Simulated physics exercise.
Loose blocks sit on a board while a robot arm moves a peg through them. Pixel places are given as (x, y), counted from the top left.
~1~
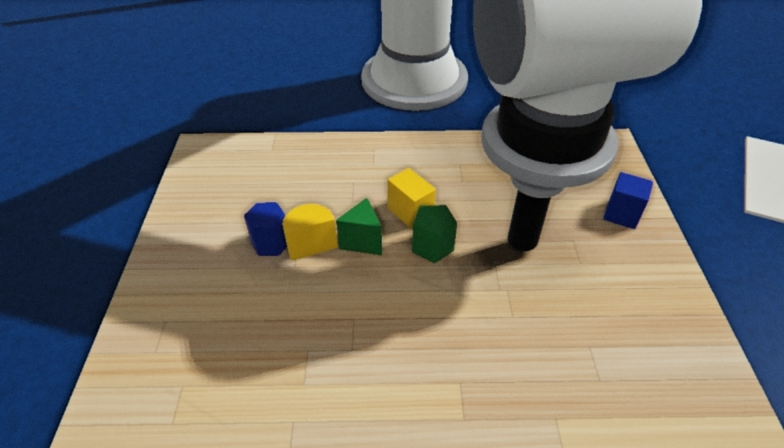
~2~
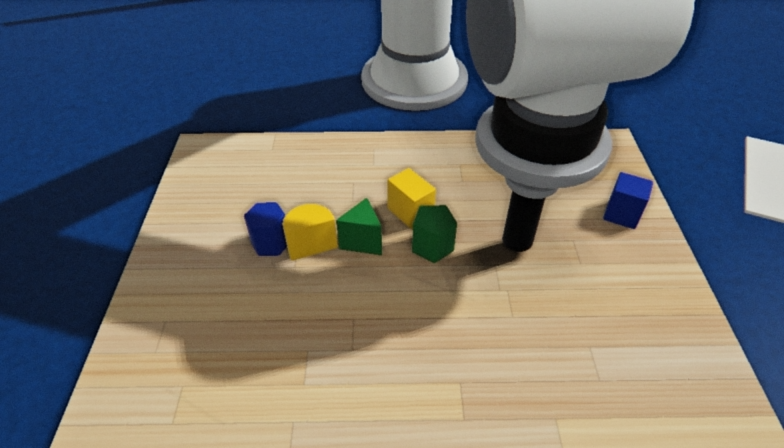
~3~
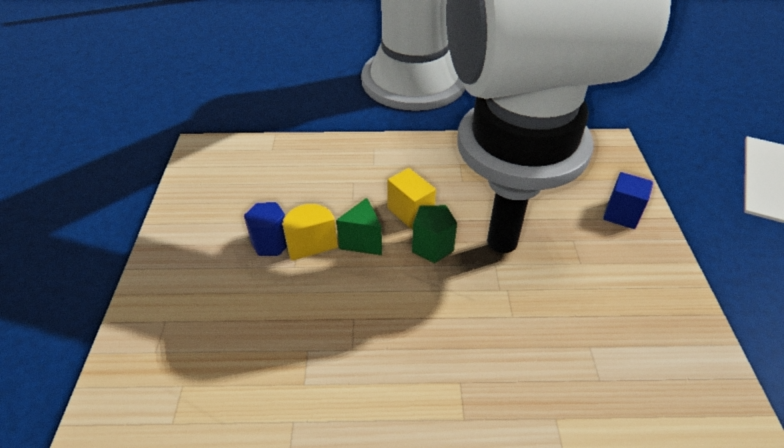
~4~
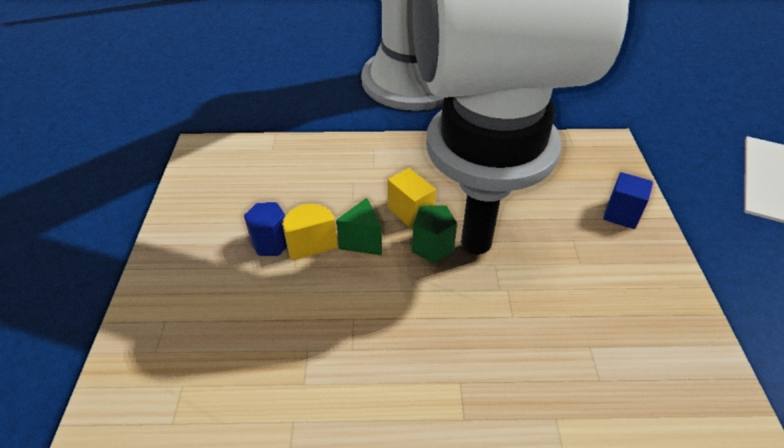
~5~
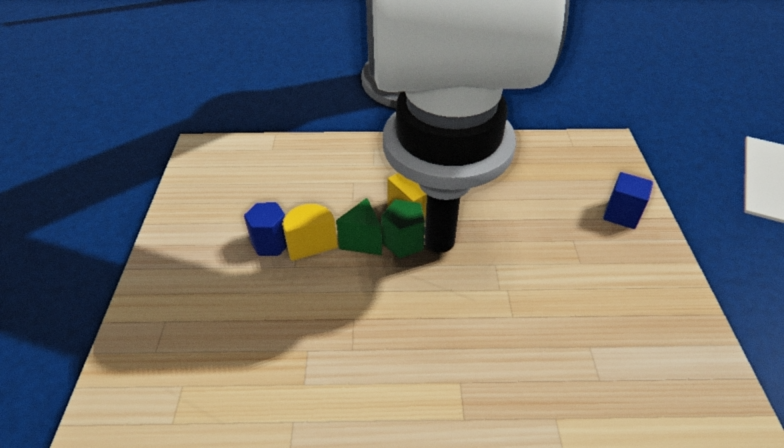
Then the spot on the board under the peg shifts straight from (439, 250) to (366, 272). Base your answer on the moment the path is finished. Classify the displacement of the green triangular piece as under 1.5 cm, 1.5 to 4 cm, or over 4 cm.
The best fit is 1.5 to 4 cm.
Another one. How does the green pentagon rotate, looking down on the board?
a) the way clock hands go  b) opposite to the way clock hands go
Correct choice: A.
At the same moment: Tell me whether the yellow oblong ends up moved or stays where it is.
By the end it is where it was.
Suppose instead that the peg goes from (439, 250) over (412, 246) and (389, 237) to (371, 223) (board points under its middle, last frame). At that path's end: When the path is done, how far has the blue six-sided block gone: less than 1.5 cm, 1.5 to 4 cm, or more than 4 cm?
If I had to pick, the blue six-sided block travels from 1.5 to 4 cm here.
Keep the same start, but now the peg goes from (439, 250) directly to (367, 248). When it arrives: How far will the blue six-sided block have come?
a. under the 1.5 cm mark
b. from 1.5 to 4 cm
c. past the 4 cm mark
The correct letter is b.
The first path, step by step. Halfway along, peg (402, 253); blue six-sided block (259, 214); yellow D-shaped block (300, 210), turned 30° anticlockwise; green triangular piece (344, 211), turned 20° clockwise; green pentagon (377, 214), turned 45° clockwise.
At the end, peg (365, 264); blue six-sided block (258, 215); yellow D-shaped block (296, 204), turned 65° anticlockwise; green triangular piece (332, 203), turned 50° clockwise; green pentagon (357, 217), turned 75° clockwise; yellow oblong still.
